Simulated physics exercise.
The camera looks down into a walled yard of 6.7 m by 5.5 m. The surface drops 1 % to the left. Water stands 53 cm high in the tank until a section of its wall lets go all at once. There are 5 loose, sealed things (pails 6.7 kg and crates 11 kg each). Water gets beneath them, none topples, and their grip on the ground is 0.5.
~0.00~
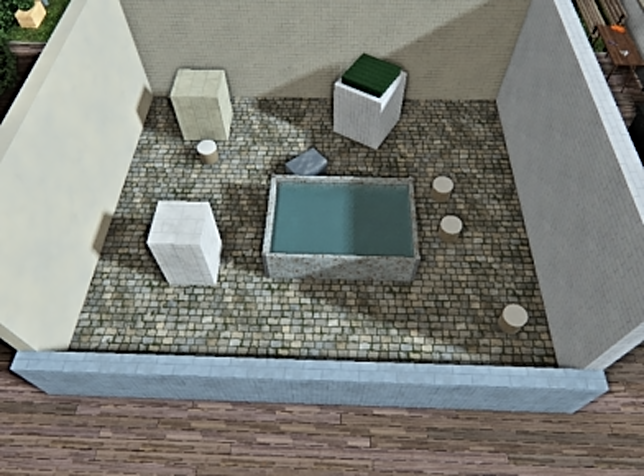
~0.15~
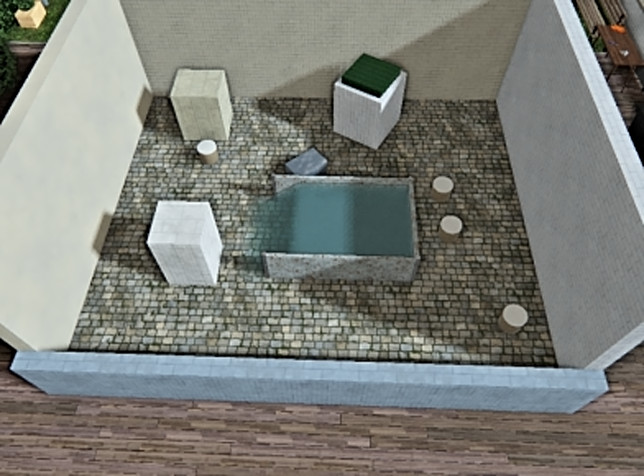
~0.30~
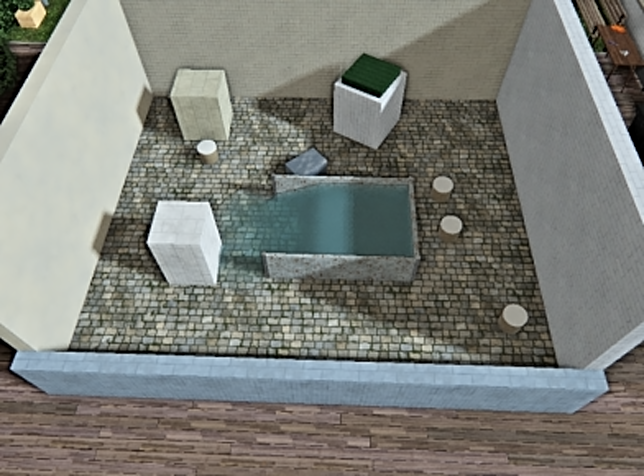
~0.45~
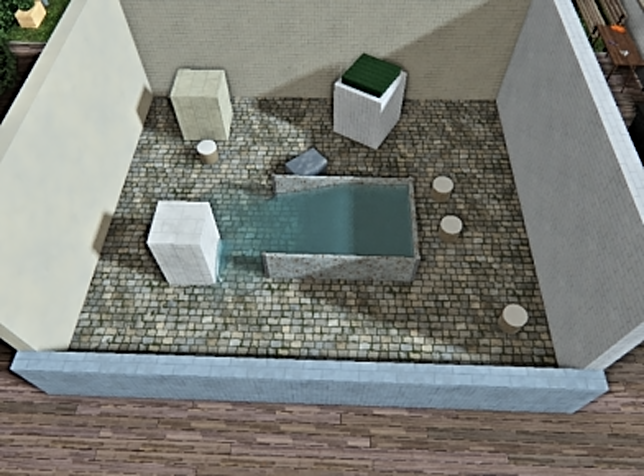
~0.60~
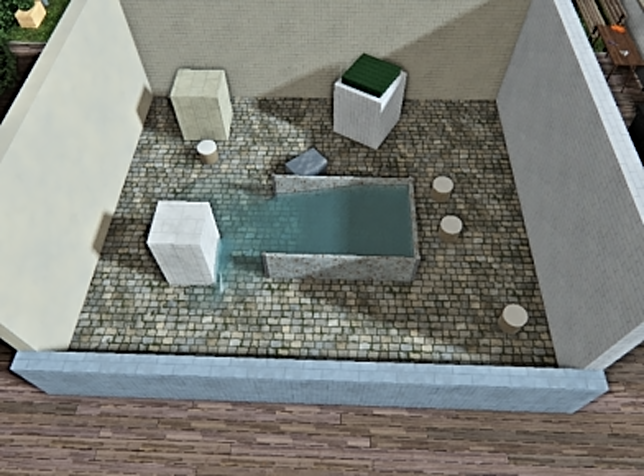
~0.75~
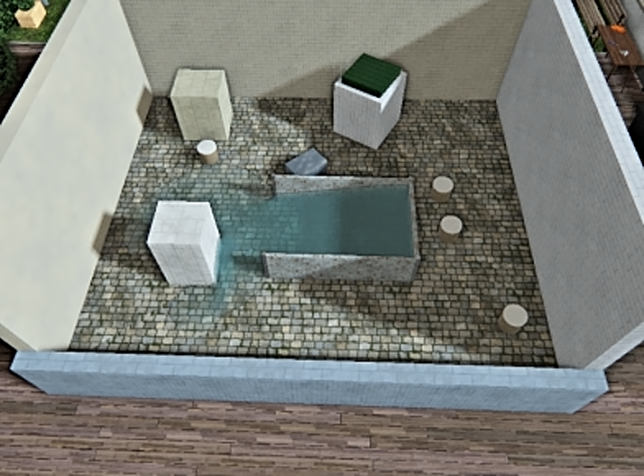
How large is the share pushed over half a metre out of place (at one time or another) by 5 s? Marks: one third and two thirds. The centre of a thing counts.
It is under a third.
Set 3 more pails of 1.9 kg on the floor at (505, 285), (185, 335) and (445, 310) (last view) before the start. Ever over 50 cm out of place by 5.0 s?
In turn: Less, past it, less.
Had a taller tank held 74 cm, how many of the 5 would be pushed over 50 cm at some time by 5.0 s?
Then 1.
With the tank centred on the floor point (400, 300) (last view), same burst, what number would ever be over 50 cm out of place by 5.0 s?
In that case 1 of them.
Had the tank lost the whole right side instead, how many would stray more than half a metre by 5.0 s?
Then 3.
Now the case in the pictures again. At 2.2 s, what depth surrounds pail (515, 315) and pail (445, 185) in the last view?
Roughly 0 and 0 cm.
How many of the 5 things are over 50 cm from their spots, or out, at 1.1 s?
0 of them.
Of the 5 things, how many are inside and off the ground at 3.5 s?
I count 0.
After 1.1 s 0 of 5 are over 50 cm from their spots; 0 afloat.
After 2.2 s 0 of 5 are over 50 cm from their spots; 0 afloat.
After 3.5 s 0 of 5 are over 50 cm from their spots; 0 afloat.
After 5.0 s 0 of 5 are over 50 cm from their spots, and 0 have been at some point; 0 afloat.
